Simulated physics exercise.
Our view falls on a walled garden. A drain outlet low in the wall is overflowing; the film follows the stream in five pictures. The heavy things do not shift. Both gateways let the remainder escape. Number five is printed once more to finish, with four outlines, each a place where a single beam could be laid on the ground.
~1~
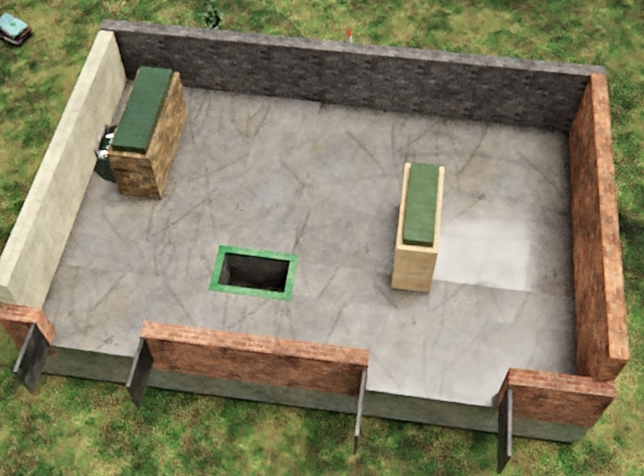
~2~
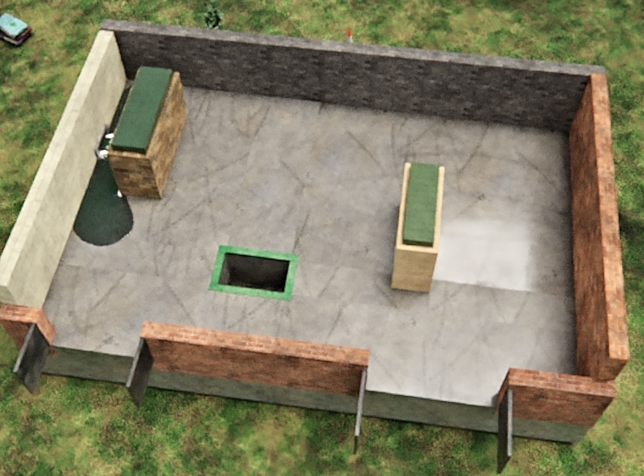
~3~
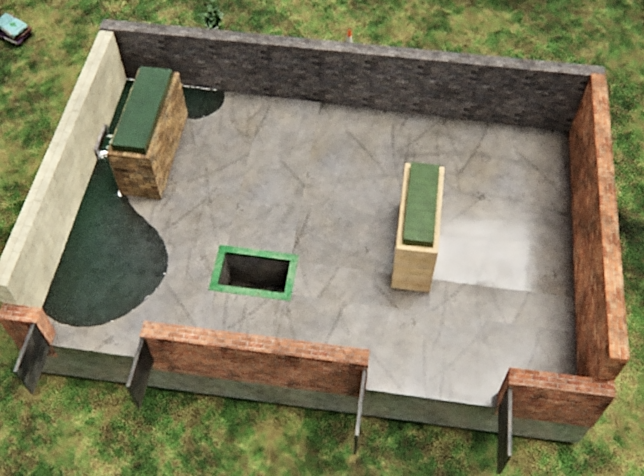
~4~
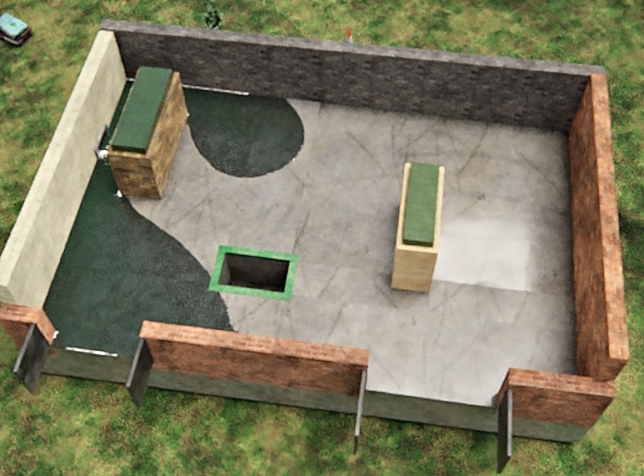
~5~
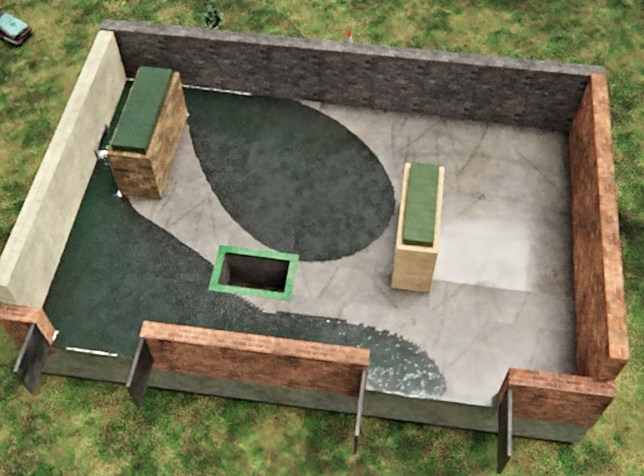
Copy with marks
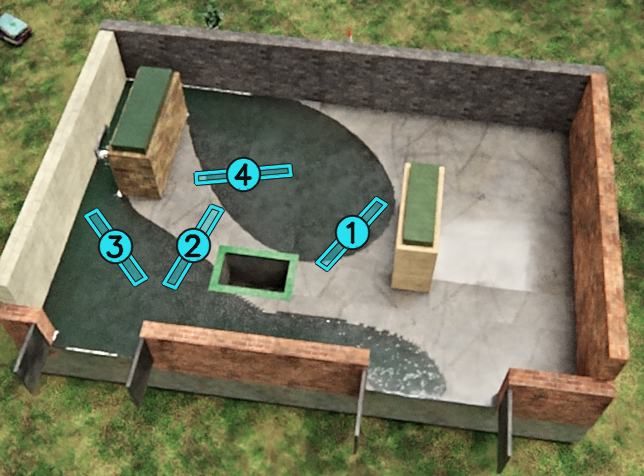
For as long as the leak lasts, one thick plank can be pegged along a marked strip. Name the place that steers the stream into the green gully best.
3 works best here.
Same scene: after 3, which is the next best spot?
That is spot 1.
On the marked copy, 1 from (322, 265) to (381, 201); 2 from (169, 285) to (216, 208); 3 from (91, 213) to (140, 281); 4 from (196, 178) to (290, 170).
With 1, about 9 % of the stream goes into the green gully, about 88 % out by the gates.
With 2, about 3 % of the stream goes into the green gully, about 94 % out by the gates.
With 3, about 29 % of the stream goes into the green gully, about 68 % out by the gates.
With 4, about 2 % of the stream goes into the green gully, about 95 % out by the gates.
